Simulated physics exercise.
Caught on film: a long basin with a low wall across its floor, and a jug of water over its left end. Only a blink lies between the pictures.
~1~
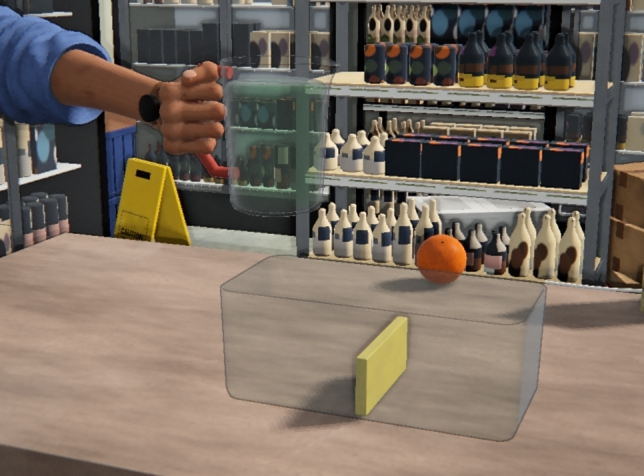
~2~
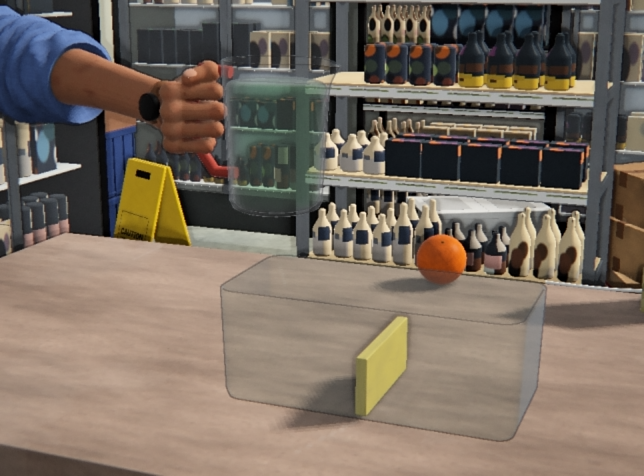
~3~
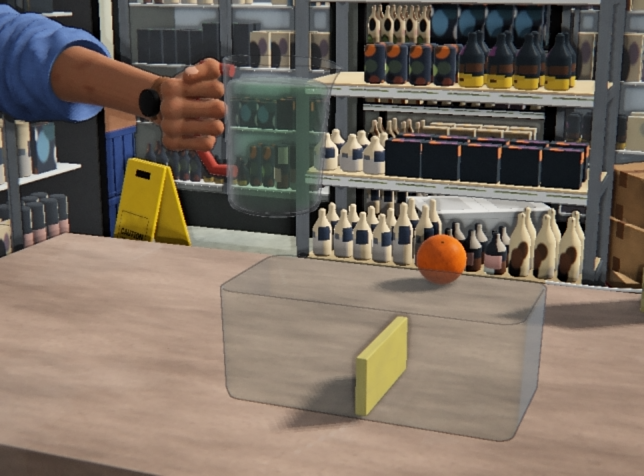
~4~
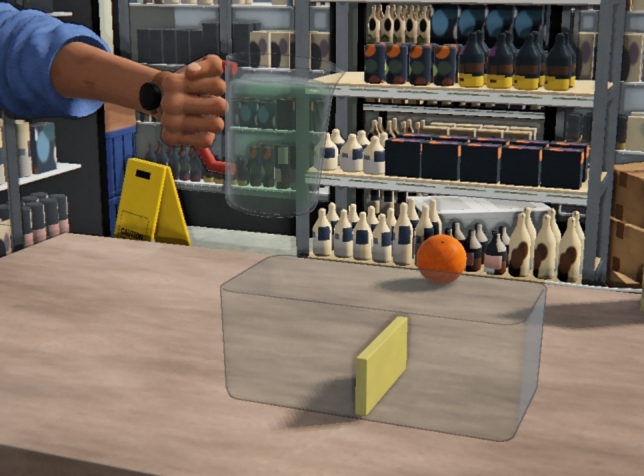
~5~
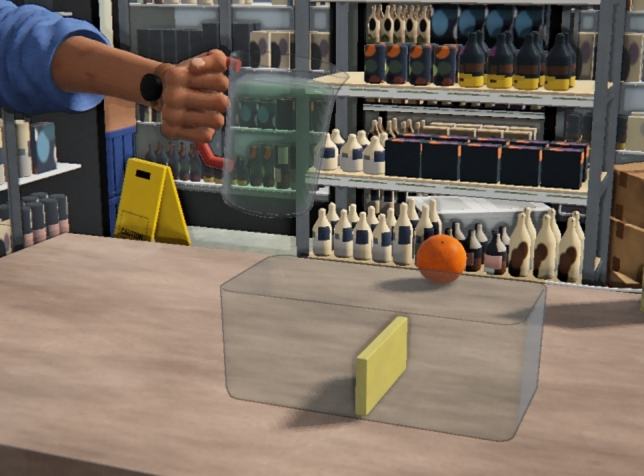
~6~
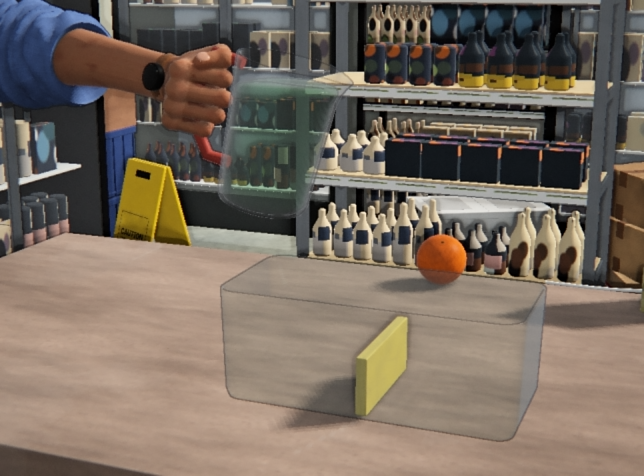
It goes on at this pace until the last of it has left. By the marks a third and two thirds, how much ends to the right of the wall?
In the end more than two thirds is right of the wall.
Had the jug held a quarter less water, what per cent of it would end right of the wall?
Near 95 %.
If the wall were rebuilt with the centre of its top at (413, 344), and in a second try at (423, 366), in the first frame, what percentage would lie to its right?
Near 60 % and 50 %.
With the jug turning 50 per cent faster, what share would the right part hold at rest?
Near 95 %.
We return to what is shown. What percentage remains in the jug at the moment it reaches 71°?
Roughly 85 in a hundred.
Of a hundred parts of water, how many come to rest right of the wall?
About 95 per cent.
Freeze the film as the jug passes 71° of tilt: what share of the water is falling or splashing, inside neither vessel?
Roughly 15 in a hundred.
A moment on, the jug is tipped part way and 83 per cent is still to pour, 0 is left of the wall and 3 right of it.
Next, the jug is tipped right over and 35 per cent is still to pour, 1 is left of the wall and 44 right of it.
Then the jug is tipped right over and 4 per cent is still to pour, 2 is left of the wall and 90 right of it.
Later the jug is tipped right over and 0 per cent is still to pour, 2 is left of the wall and 97 right of it.
Finally, 2 per cent lies left of the wall, 97 right of it and 1 outside.
